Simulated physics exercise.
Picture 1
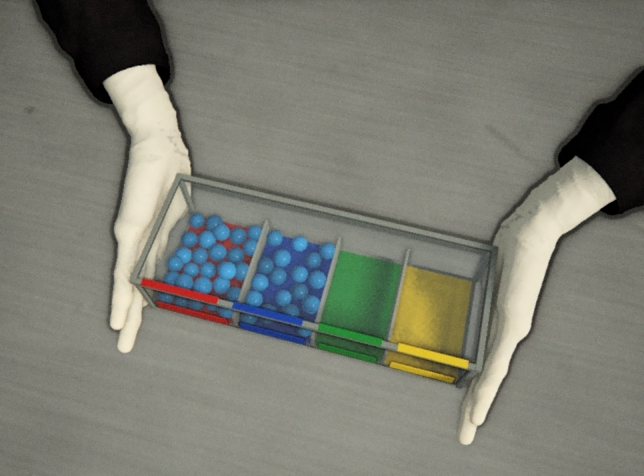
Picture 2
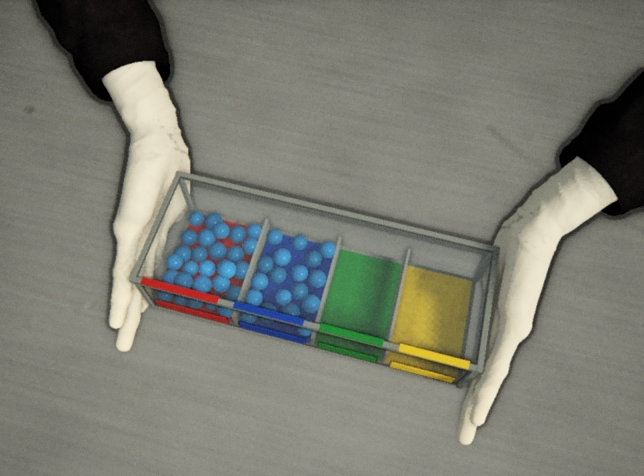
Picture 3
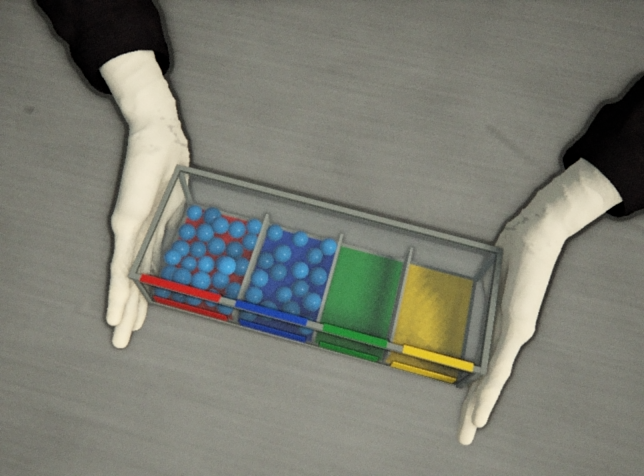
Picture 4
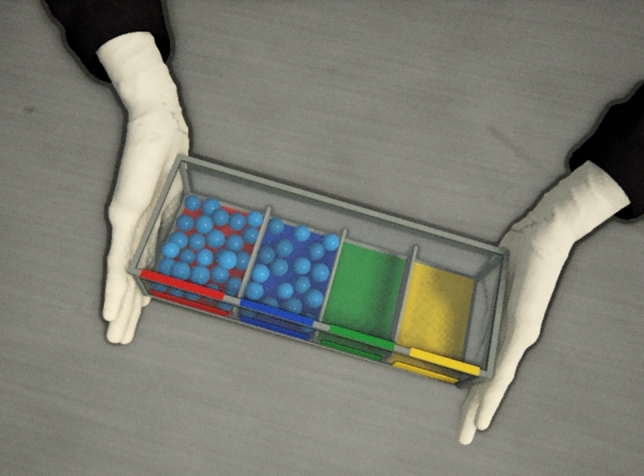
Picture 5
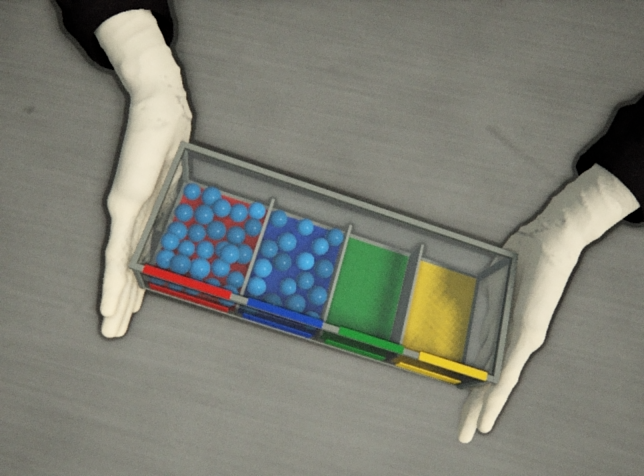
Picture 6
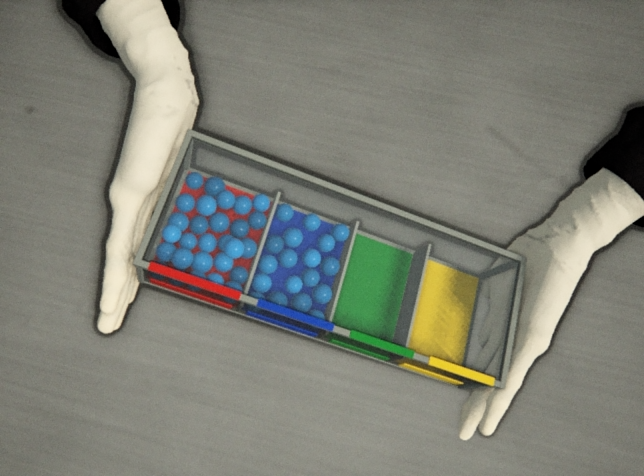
Clear partitioned box of blue balls tilting slightly between two white-gloved hands, its right end lower, green and yellow sections empty.
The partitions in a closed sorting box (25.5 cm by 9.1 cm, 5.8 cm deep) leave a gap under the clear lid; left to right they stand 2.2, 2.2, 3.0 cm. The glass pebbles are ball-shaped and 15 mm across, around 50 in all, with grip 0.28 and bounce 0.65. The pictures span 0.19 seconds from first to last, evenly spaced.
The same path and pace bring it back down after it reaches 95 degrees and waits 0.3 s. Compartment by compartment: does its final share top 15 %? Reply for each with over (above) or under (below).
Red - under, blue - under, green - over, yellow - over.
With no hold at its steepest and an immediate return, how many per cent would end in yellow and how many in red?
Yellow 55, red 5.
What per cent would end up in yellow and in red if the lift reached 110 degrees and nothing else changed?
The yellow compartment would get 85 per cent and the red one 0 per cent.
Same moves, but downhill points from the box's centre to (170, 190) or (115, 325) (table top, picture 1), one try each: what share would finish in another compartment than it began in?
Roughly 35 % for the first direction, roughly 35 % for the second.
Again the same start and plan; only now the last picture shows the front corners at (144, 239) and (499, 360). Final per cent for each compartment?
Red 0; blue 0; green 20; yellow 80.
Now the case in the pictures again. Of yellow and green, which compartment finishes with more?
More settles in the yellow compartment.
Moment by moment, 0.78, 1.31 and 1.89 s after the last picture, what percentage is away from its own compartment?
90, 100, 100.
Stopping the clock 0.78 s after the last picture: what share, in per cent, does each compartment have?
Red 10, blue 20, green 40, yellow 30.
Then, 0.78 s after the last picture, tilt 95 degrees; red 10 %, blue 20 %, green 40 %, yellow 30 %.
Then, 1.31 s after the last picture, tilt 50 degrees; green 25 %, yellow 75 %.
Then, 1.89 s after the last picture, tilt 0 degrees; green 20 %, yellow 80 %.
In the end, red 0 %, blue 0 %, green 20 %, yellow 80 %.
